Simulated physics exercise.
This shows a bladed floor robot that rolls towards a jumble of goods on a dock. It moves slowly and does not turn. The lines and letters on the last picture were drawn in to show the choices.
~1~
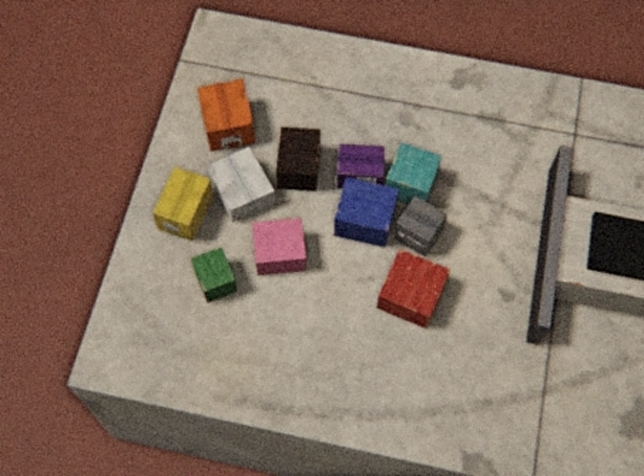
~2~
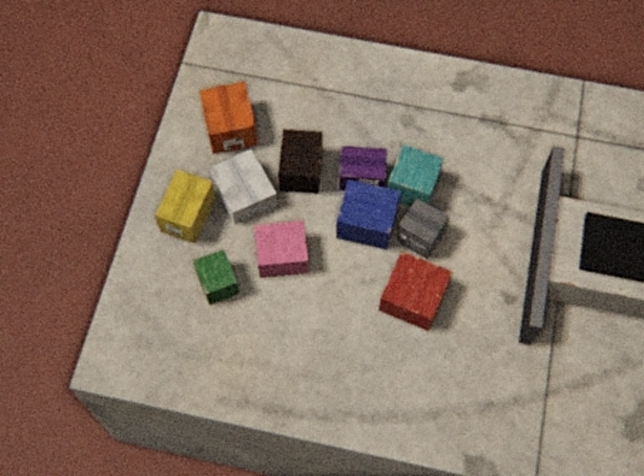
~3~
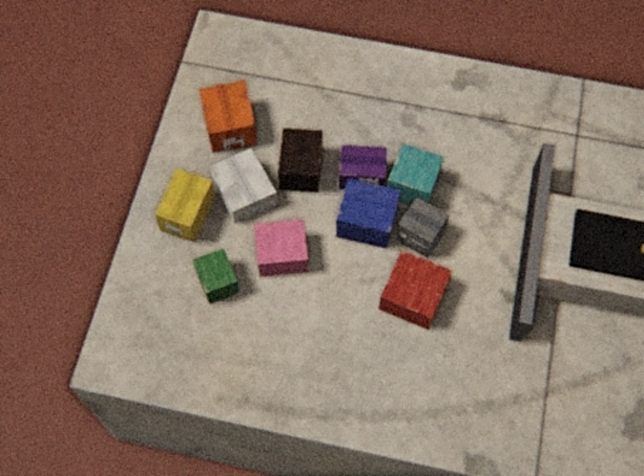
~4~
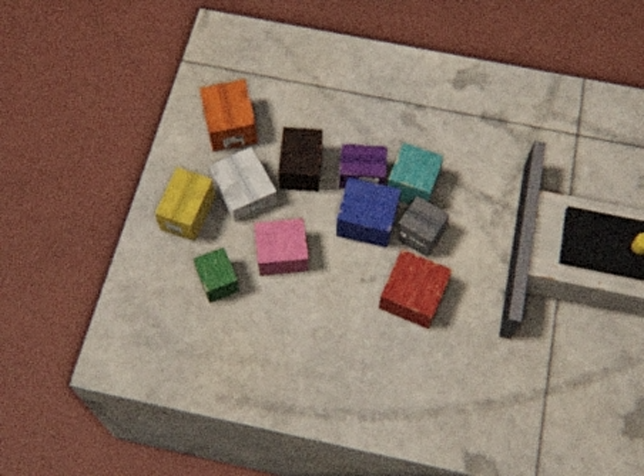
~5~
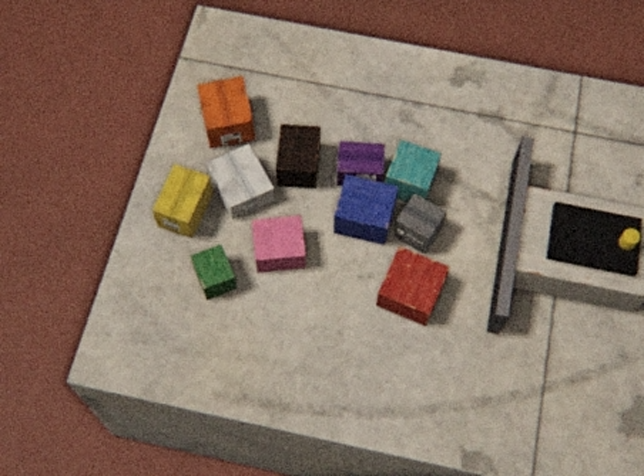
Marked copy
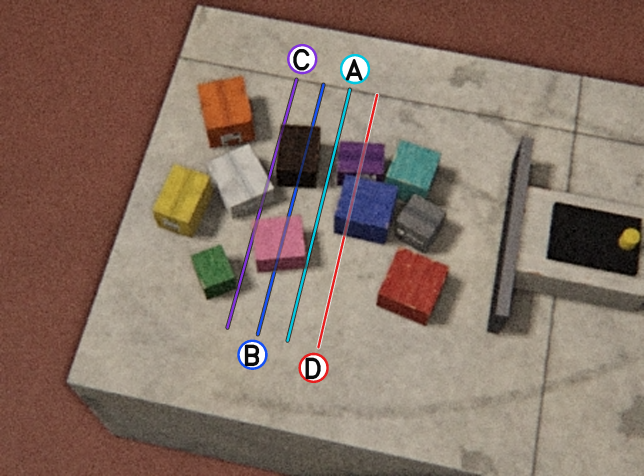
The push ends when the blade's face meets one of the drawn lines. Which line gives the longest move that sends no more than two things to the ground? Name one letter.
As far as mark C.
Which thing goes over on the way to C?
The orange parcel goes over.
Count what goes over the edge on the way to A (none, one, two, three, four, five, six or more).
In all, none.
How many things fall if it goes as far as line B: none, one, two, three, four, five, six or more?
By then, none.
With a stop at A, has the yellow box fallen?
No.
On the marked copy, A at (321, 207); B at (293, 201); C at (264, 196); D at (350, 213).
Following C. Soon after the start, robot (496, 218); red crate (374, 281); turquoise crate (402, 174).
Later, robot (405, 200); orange parcel (200, 106); yellow box (168, 213).
In the end, robot (336, 186); orange parcel over the edge; white parcel (147, 164); one fallen.
As for the rest, A is within the limit but short; B is within the limit but short; D is within the limit but short.
